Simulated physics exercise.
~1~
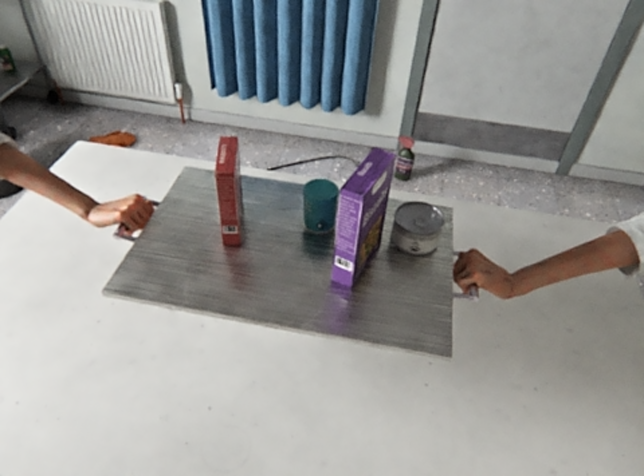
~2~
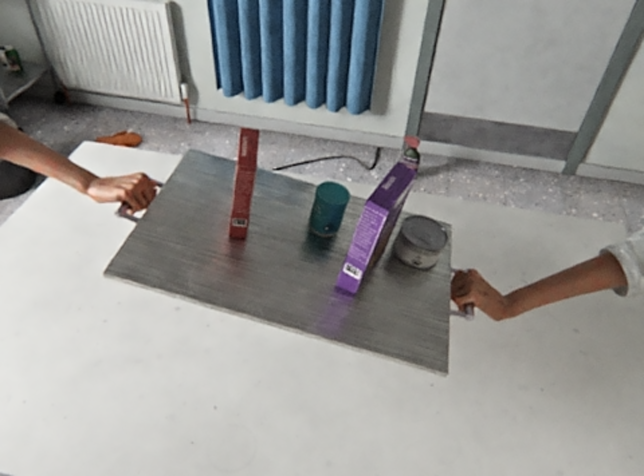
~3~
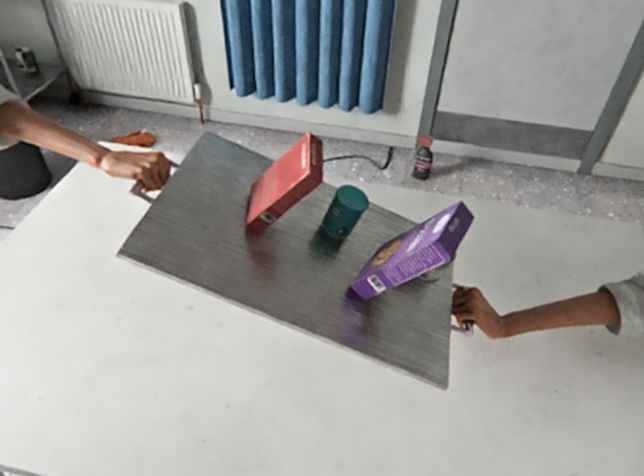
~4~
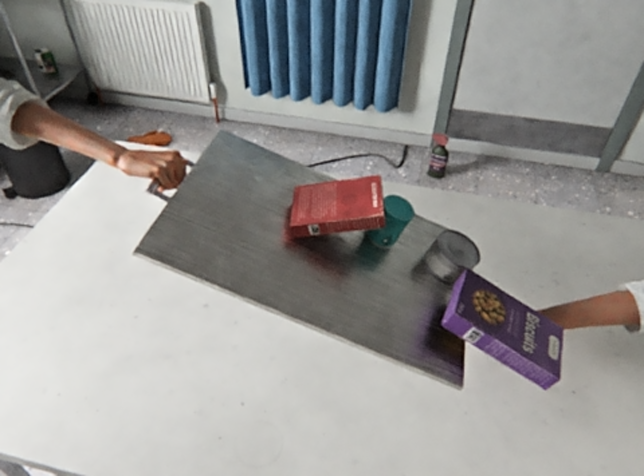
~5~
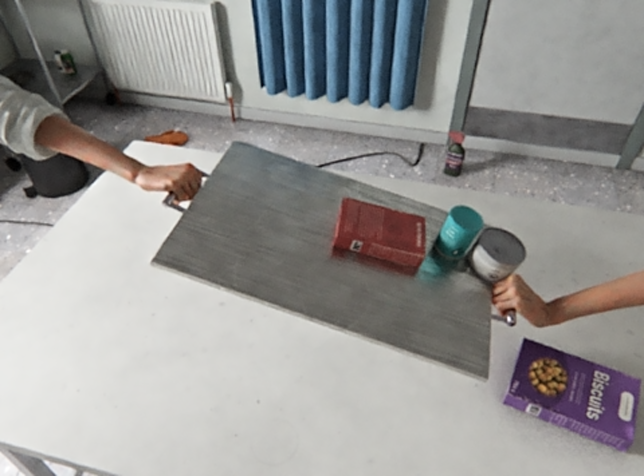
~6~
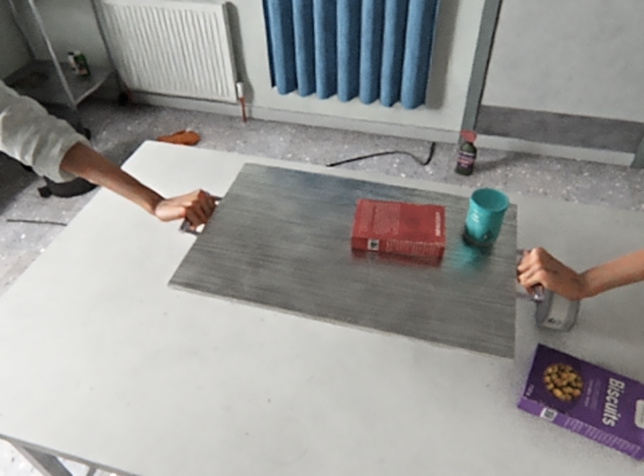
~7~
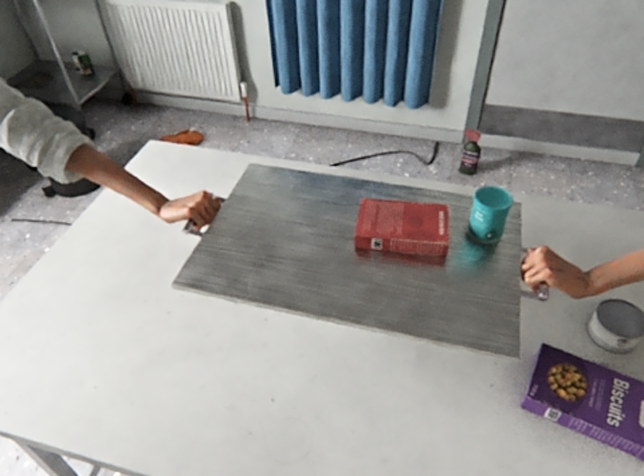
The clip shows two hands tilting a flat tray down to the right, so the purple packet topples off, the red packet falls on its side, and the turquoise tin slides right; as the tray levels, the tin stands beside the red packet while the white tub ends up off the tray.
